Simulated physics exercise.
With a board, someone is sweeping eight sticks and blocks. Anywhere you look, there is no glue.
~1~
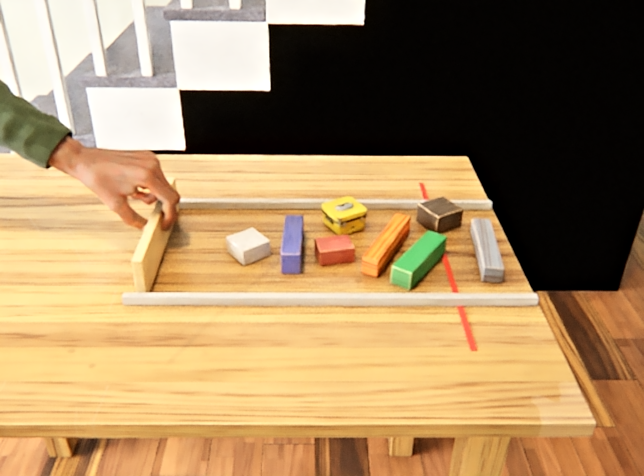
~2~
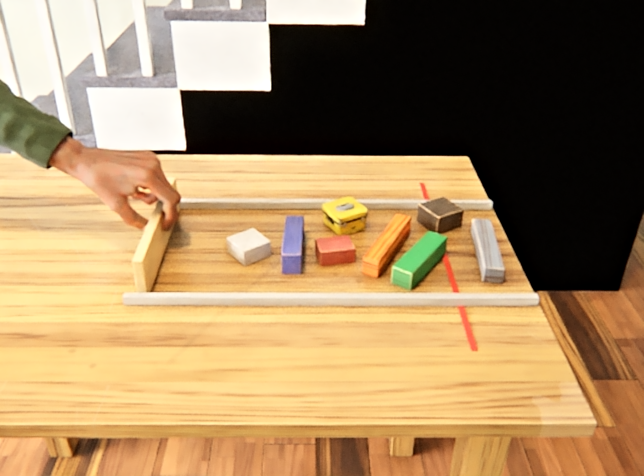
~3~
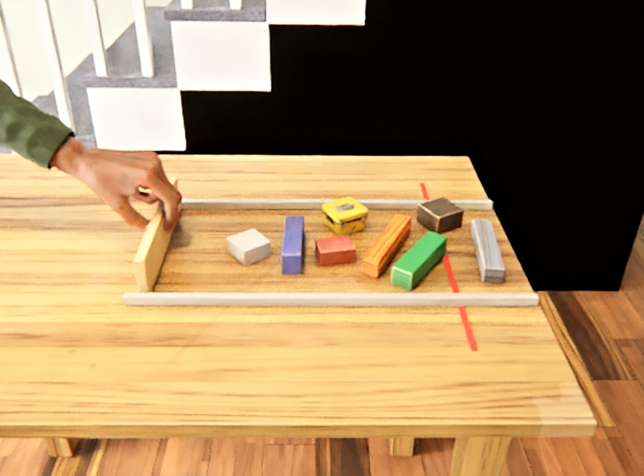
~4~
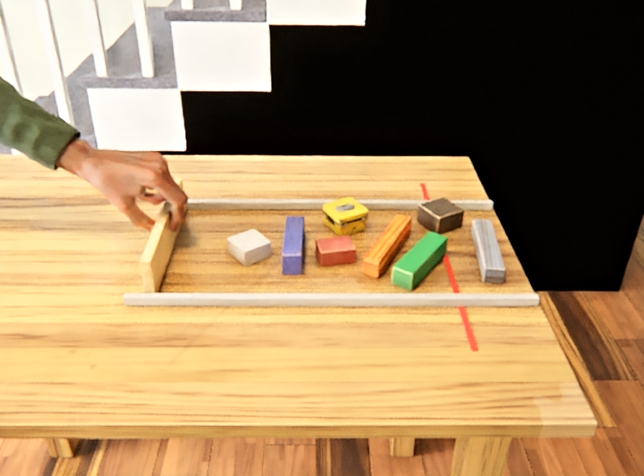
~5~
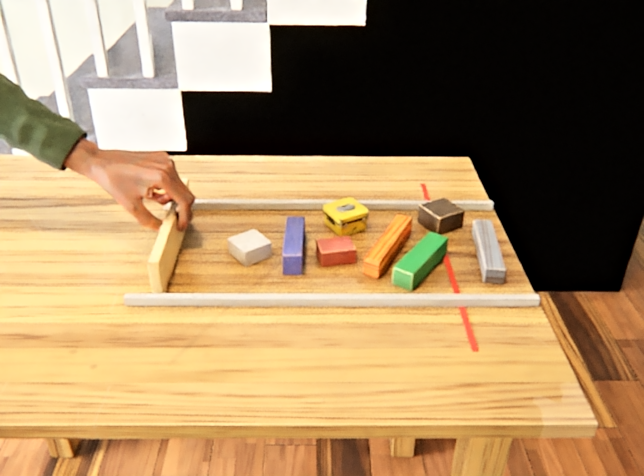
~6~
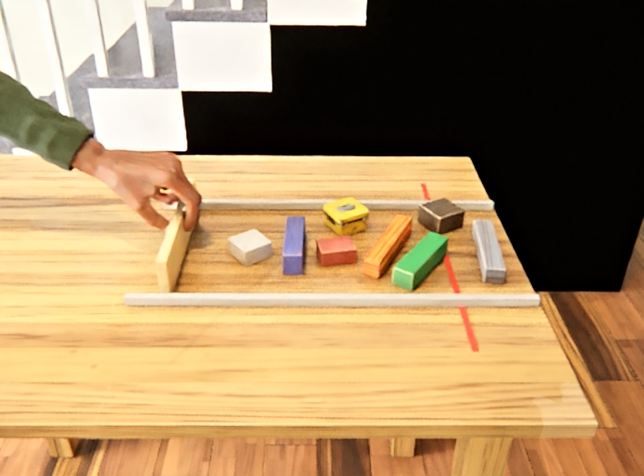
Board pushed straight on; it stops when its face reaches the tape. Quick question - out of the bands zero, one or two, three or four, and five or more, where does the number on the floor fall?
Well, more than two but under five end up dropping off.
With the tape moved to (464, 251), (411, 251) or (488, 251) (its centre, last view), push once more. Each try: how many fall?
It would be 4, 2 and 6.
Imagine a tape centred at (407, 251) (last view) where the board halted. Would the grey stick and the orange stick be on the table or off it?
Result - grey stick is gone, orange stick is still there.
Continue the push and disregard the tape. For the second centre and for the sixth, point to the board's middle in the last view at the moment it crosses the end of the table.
Around (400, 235); afterwards around (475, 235).
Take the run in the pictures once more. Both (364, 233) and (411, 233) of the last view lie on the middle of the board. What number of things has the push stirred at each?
So far 8, and 8 at the second.
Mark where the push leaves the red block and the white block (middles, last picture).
You'll see the red block at (516, 254), with the white block at (463, 254).
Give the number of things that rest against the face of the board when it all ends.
The number is 2.
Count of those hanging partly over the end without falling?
Count: 1.
Early on, none off yet; grey stick at rest near (488, 250); black block at rest near (441, 216); green stick at rest near (421, 260).
A while later, none off yet; grey stick moving near (494, 250); black block travelled a little near (453, 213); green stick travelled about its own width near (479, 263).
Finally, the number that fall off is three or four; lost, orange stick, green stick and grey stick.
